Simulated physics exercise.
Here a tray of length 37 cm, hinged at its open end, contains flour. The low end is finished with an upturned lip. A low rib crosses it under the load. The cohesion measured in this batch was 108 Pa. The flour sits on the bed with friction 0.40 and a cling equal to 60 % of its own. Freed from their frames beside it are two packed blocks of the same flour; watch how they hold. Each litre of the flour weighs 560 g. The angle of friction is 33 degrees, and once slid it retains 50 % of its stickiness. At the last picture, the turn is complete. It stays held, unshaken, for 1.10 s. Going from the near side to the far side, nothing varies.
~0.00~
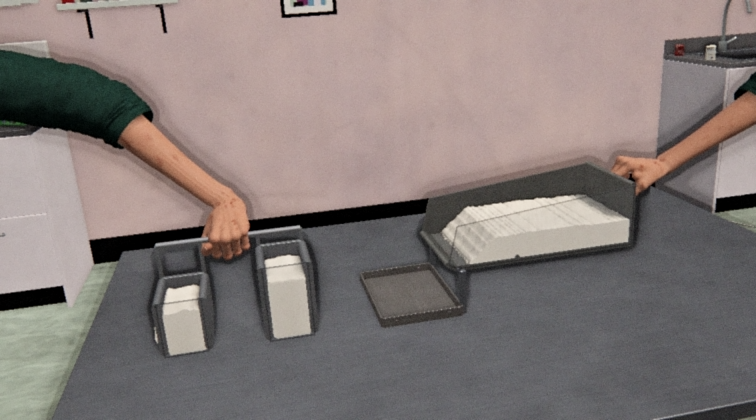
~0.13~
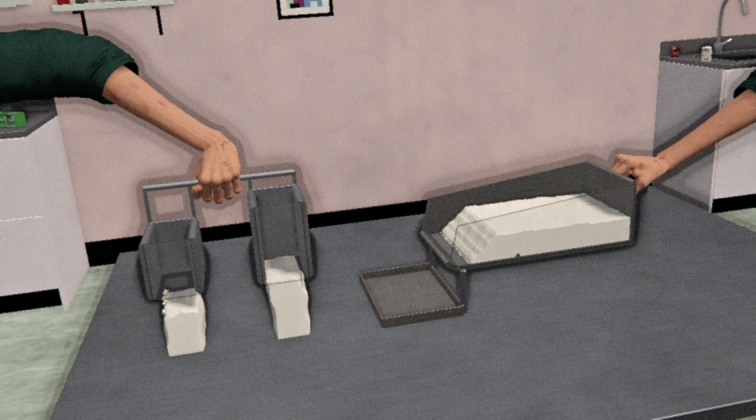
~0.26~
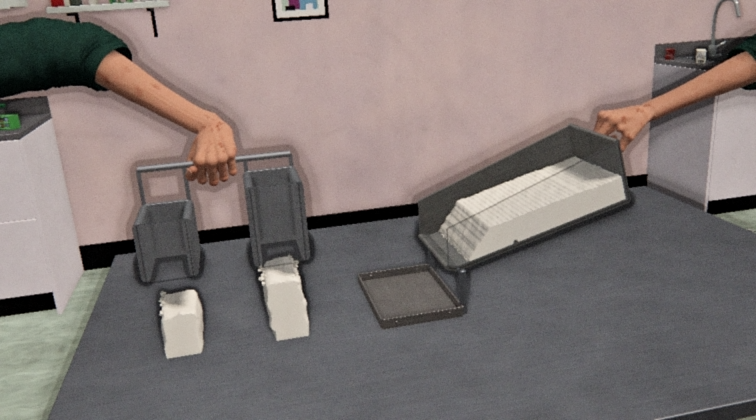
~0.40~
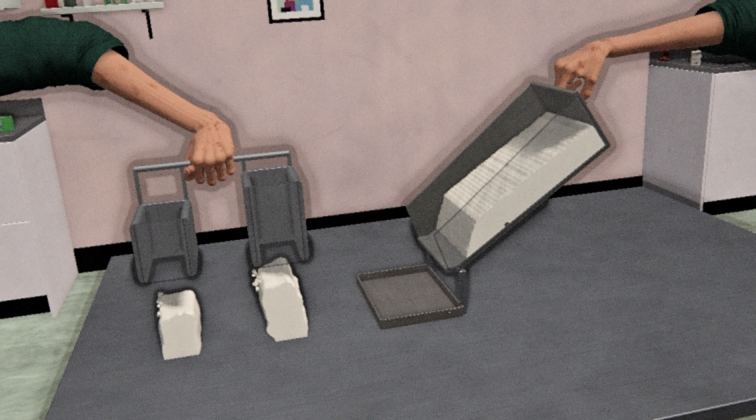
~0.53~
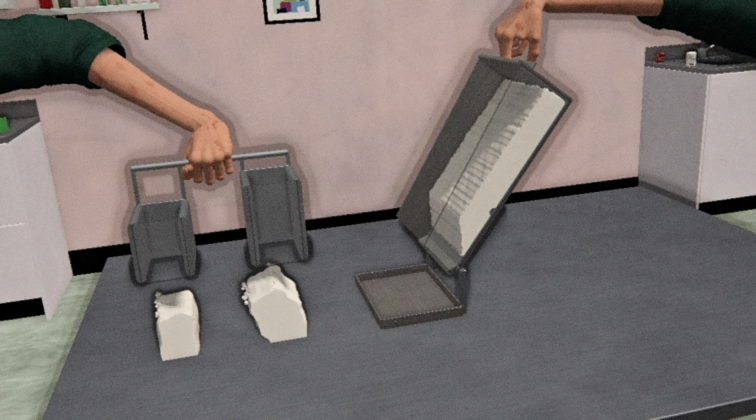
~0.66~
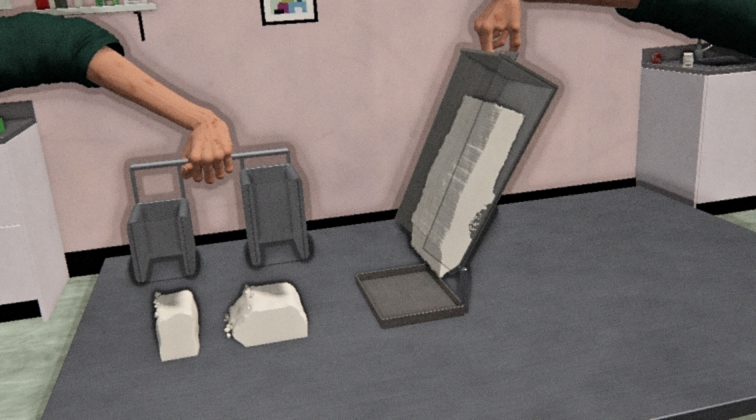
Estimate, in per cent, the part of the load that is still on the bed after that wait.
Close to 2 out of 100.
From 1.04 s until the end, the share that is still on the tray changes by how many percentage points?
0 per cent.
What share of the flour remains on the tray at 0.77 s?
70 per cent.
After 0.77 s, the tilt is 59 degrees and 69 % is on the bed.
After 0.91 s, the tilt is 59 degrees and 9 % is on the bed.
After 1.04 s, the tilt is 59 degrees and 2 % is on the bed.
After 1.18 s, the tilt is 59 degrees and 2 % is on the bed.
After 1.73 s, at the end, the tilt is 59 degrees and 2 % is on the bed.
